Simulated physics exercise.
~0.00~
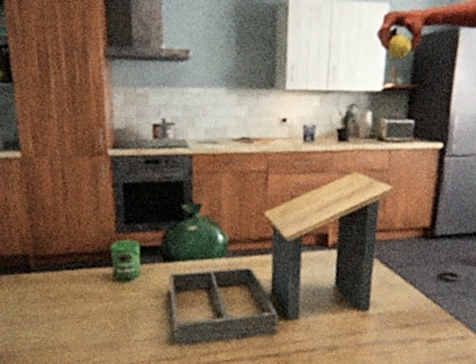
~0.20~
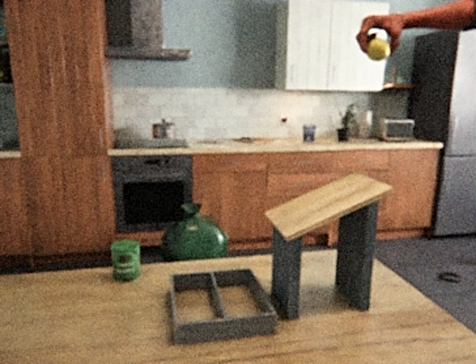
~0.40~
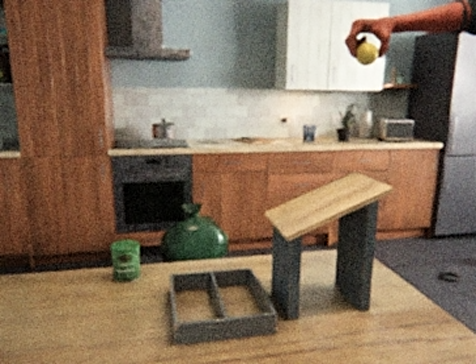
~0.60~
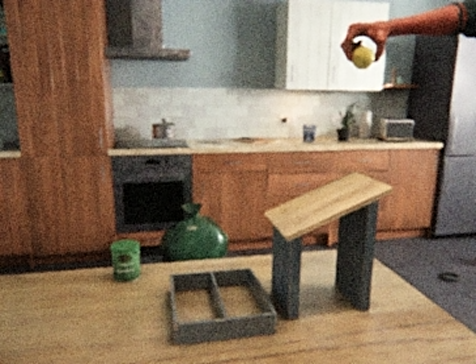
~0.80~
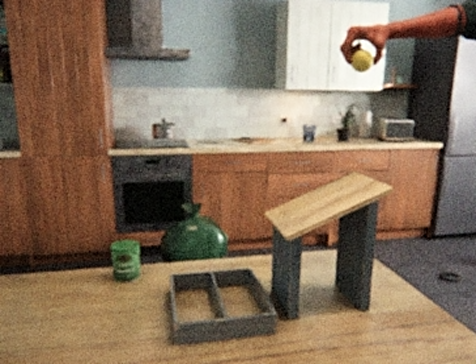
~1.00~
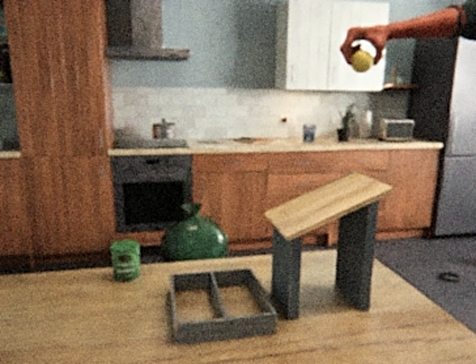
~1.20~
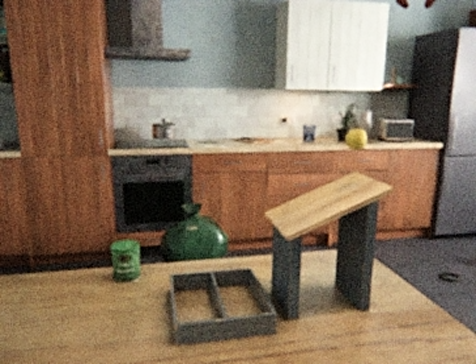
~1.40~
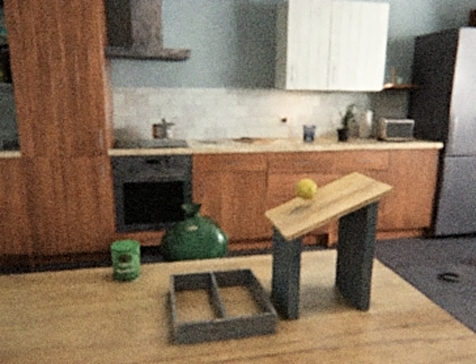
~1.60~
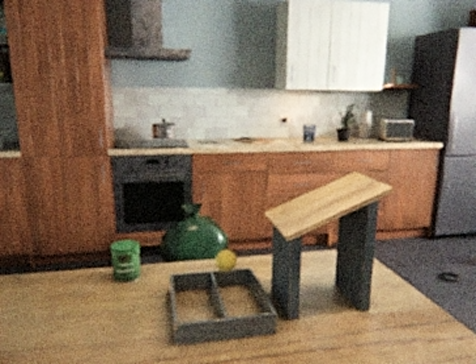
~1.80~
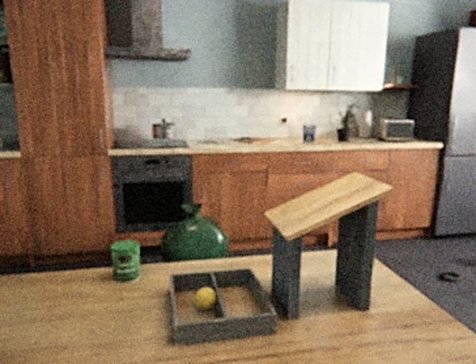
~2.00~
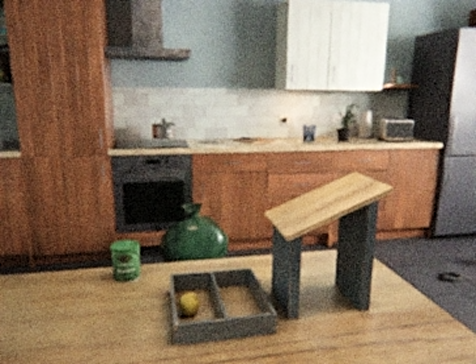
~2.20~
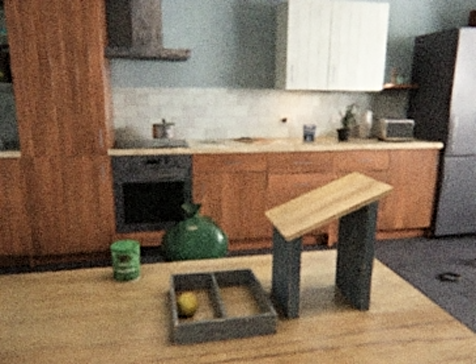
The clip shows a hand holding a yellow lemon above a sloping board beside a two-bay tray and a green tin. The hand lets go, and the lemon drops onto the board, travels left off it and settles in the tray's farther bay, while the tin stays put.
